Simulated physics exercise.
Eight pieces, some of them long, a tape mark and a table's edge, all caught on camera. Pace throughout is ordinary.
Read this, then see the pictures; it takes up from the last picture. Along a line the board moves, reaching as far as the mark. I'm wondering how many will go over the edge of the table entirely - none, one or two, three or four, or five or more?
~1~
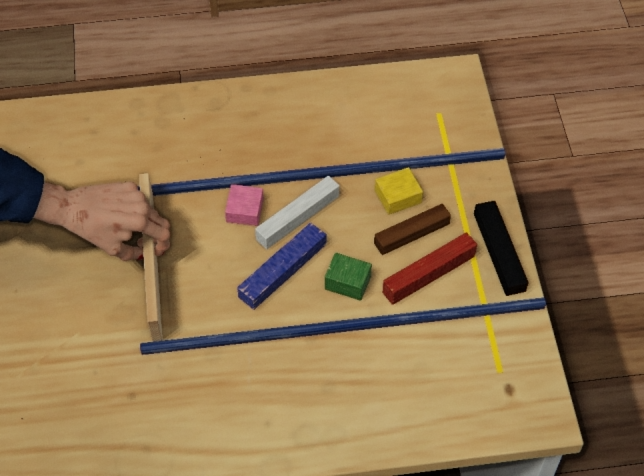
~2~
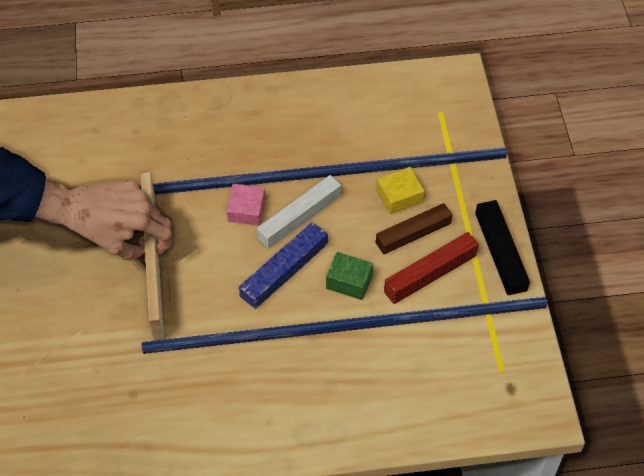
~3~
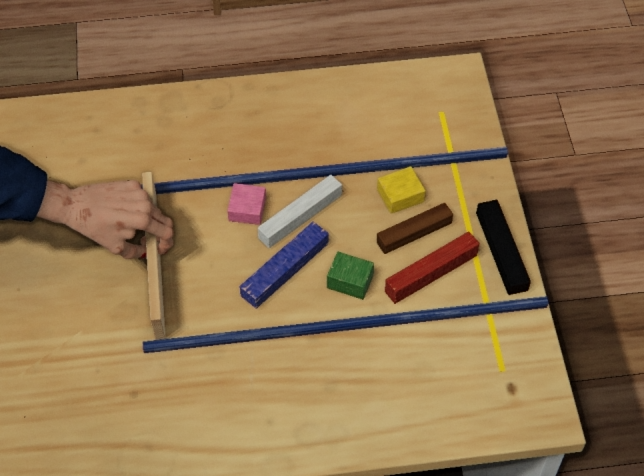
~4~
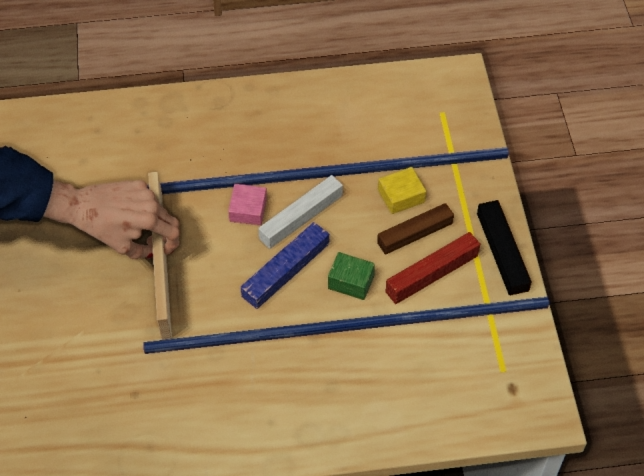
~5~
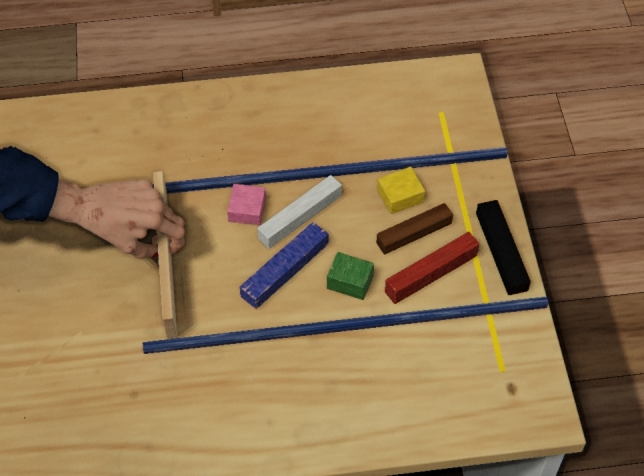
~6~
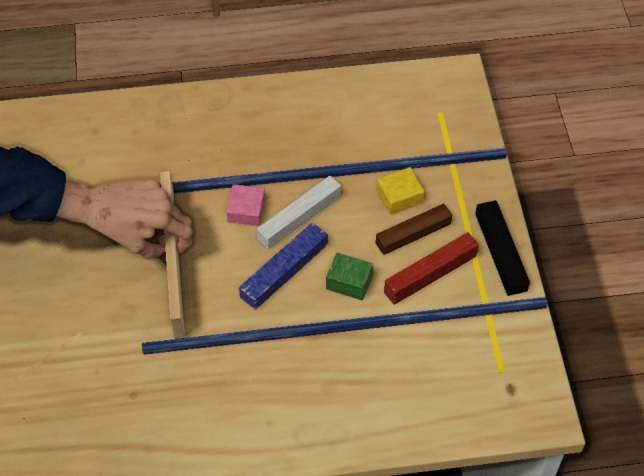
I'd say three or four of them.
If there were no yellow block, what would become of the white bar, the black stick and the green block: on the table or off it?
I'd say the white bar stays where it is, the black stick ends up down, and the green block stays where it is.
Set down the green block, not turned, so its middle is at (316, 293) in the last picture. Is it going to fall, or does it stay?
If so, it stays where it is.
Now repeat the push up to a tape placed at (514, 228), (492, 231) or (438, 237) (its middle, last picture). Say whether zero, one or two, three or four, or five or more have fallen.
The three counts come out as five or over, 5 or more and one or two.
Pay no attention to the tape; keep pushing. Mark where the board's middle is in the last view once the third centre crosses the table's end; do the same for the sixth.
At the first moment about (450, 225), at the next about (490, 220).
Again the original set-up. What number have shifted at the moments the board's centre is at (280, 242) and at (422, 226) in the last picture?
3, then 8.
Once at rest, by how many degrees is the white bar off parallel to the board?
Misalignment: Close to 30°.
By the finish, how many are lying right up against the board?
3.
A little later, none off yet; black stick at rest near (502, 247); red bar at rest near (431, 268); brown stick at rest near (414, 229).
Next, none off yet; black stick at rest near (503, 246); red bar shifted a little near (454, 268); brown stick shifted a little near (427, 234).
Later still, none off yet; black stick shifted a little near (530, 245); red bar shifted about its own width near (510, 254); brown stick shifted about its own width near (483, 238).
When it is over, the number that fall off is three or four; down, yellow block, red bar and black stick.
